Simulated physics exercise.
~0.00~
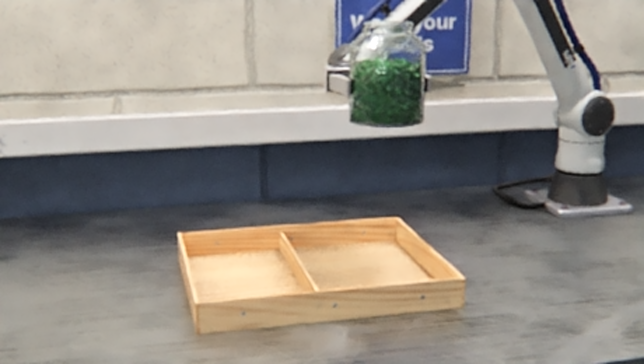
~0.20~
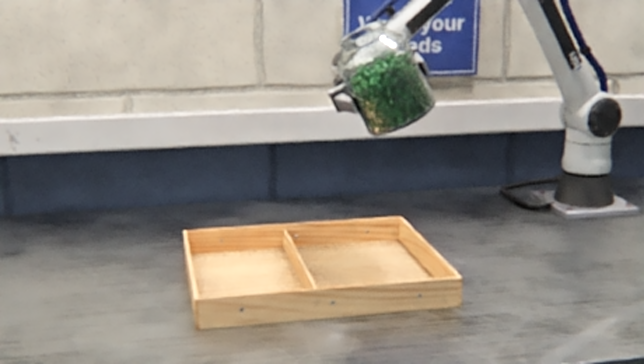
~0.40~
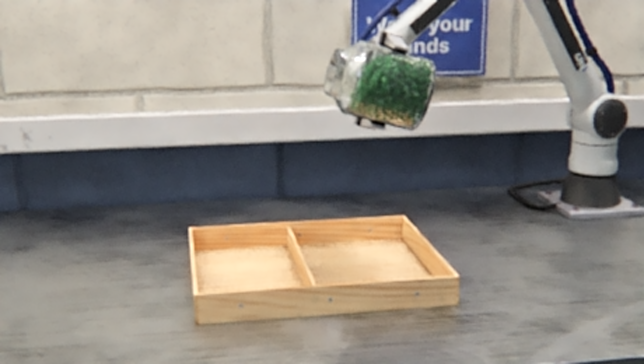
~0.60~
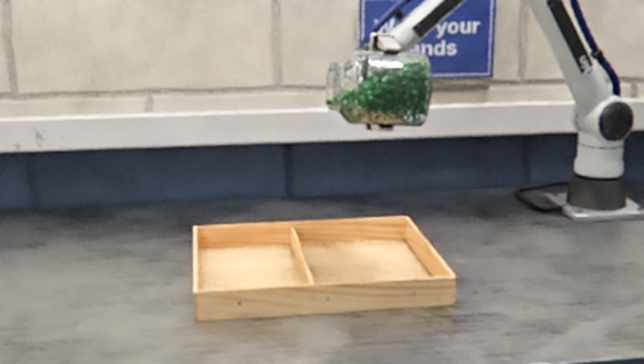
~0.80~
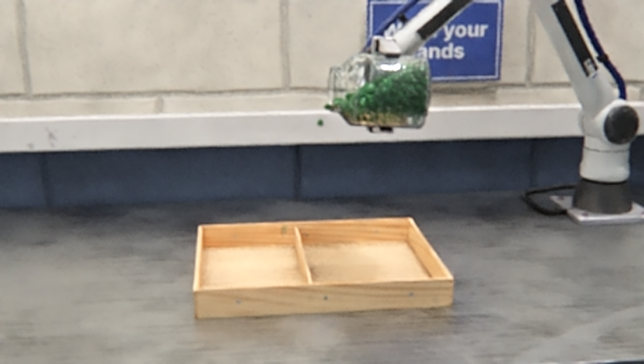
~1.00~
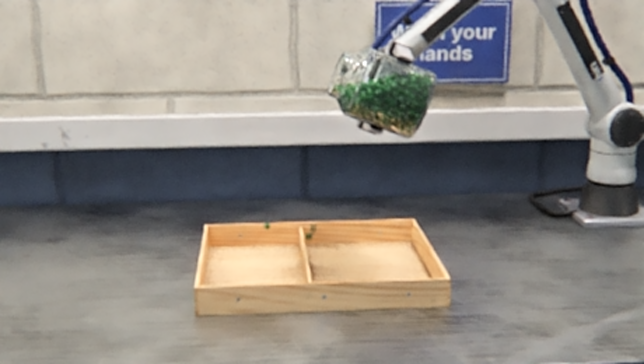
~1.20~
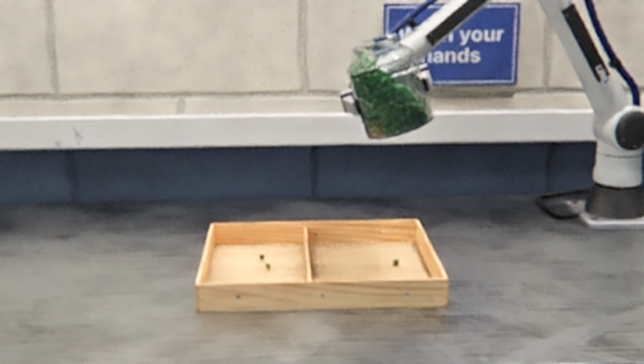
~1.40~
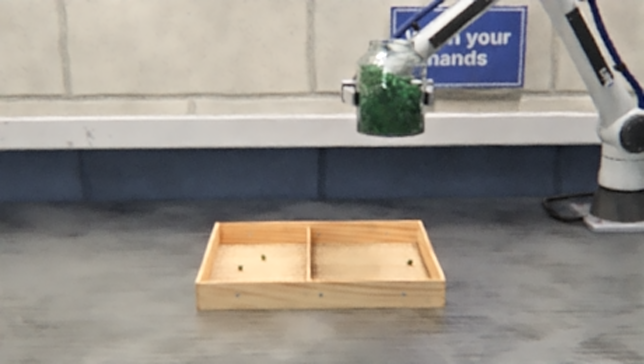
Robot arm tipping a clear jar of green beads above a divided wooden tray, spilling three beads, then turning it upright.
